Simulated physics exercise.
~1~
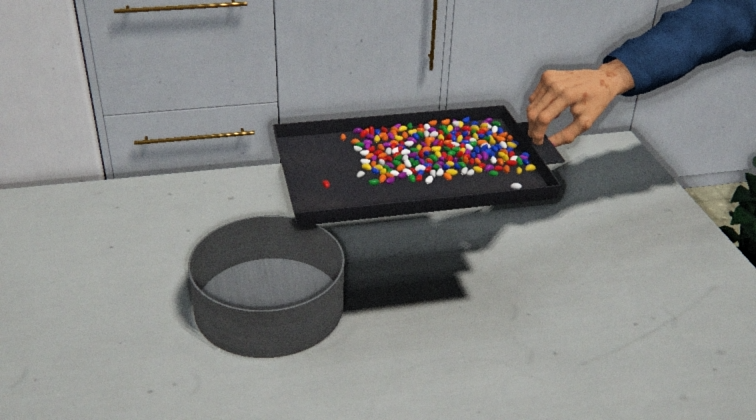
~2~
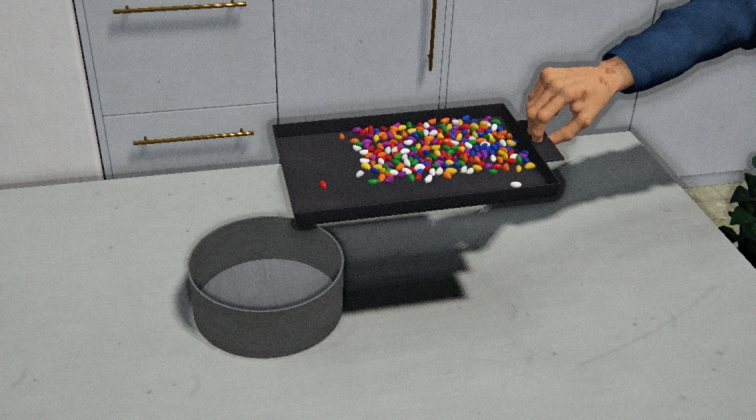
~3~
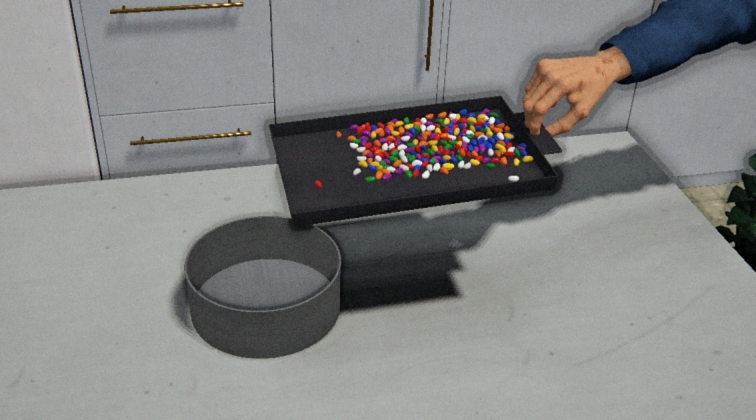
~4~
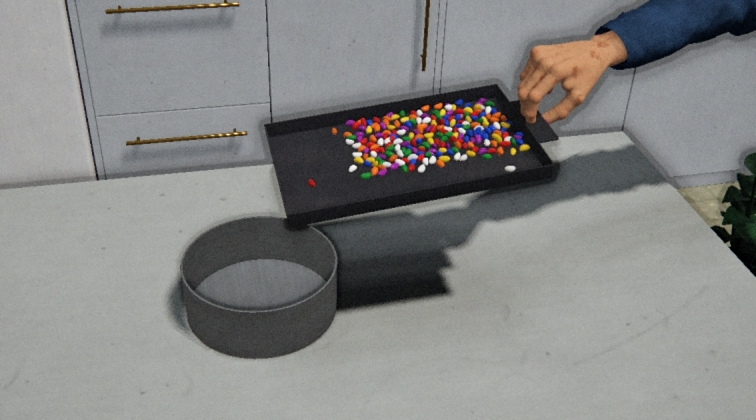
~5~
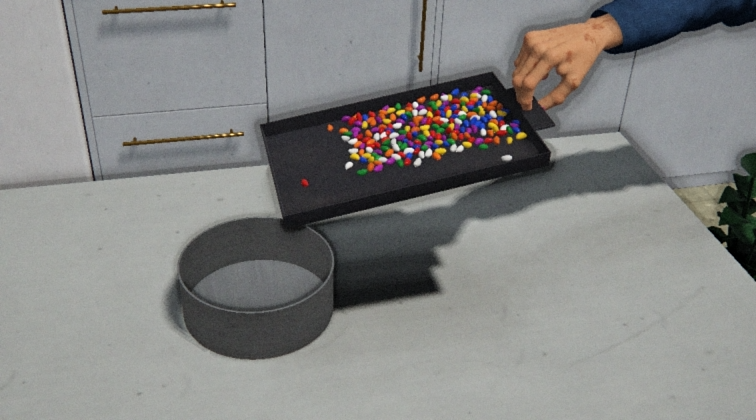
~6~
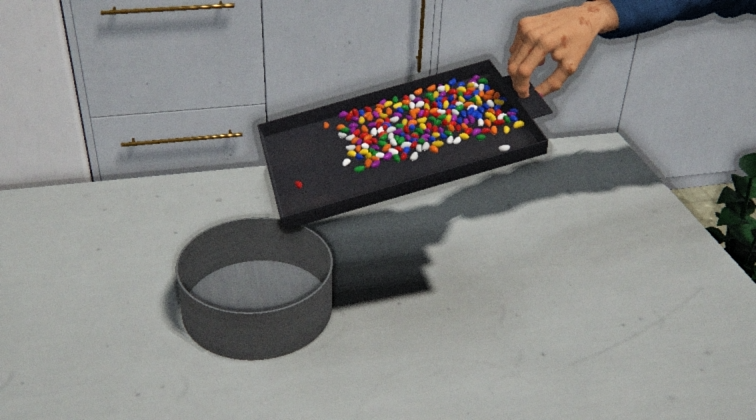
In the video, a hand at the right holds a dark tray of colourful jelly beans above a grey counter beside a round pot, gradually raising the tray's right end so it slants down toward the left.
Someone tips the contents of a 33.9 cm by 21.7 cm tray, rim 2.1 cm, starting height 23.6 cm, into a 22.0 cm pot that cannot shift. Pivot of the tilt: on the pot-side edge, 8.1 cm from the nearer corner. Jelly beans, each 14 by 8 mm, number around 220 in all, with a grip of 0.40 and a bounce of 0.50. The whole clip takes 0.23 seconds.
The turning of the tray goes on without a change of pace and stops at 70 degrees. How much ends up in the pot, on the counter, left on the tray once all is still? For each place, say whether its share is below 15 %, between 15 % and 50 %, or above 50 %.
At the end, pot: A noticeable amount; counter: A noticeable amount; left on the tray: A noticeable amount.
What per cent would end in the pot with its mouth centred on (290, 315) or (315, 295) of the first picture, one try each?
I'd say close to 25 percent for the first spot and 15 percent for the second.
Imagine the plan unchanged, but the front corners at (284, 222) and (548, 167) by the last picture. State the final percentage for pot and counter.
Pot 0, counter 70.
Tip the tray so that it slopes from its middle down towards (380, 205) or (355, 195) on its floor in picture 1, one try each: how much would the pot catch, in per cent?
That would be close to 0 per cent, then close to 5 per cent.
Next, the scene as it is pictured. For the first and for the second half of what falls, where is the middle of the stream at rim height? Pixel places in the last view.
It passes about (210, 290) first and (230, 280) afterwards.
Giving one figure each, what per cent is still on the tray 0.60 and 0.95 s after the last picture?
Estimates: 85; 40.
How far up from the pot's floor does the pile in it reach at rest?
About 1.5 centimetres.
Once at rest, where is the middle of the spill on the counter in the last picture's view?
At rest, its centre lies at about (128, 396).
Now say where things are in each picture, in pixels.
In the first frame, tray tilt 0 degrees, front corners at (297, 212) and (558, 185); middle of the pieces at (436, 149); pot at (267, 260).
In the second frame, tray tilt 1 degrees, front corners at (296, 212) and (558, 182); middle of the pieces at (436, 148).
In the third frame, tray tilt 3 degrees, front corners at (293, 213) and (556, 175); middle of the pieces at (433, 143).
In the fourth frame, tray tilt 6 degrees, front corners at (288, 214) and (552, 164), lowest corner left front; middle of the pieces at (429, 136).
In the fifth frame, tray tilt 9 degrees, front corners at (284, 215) and (548, 152), lowest corner left front; middle of the pieces at (425, 128).
In the sixth frame, tray tilt 13 degrees, front corners at (282, 216) and (545, 140), lowest corner left front; middle of the pieces at (422, 121); pot at (255, 262).
Then, 0.36 s after the last picture, tilt 41 degrees; the tray holds 100 %, the pot 0 %.
Then, 0.60 s after the last picture, tilt 59 degrees; the tray holds 85 %, the pot 0 %.
Then, 0.95 s after the last picture, tilt 70 degrees; the tray holds 40 %, the pot 35 %.
In the end, pot 35 %, counter 20 %, tray 40 %.
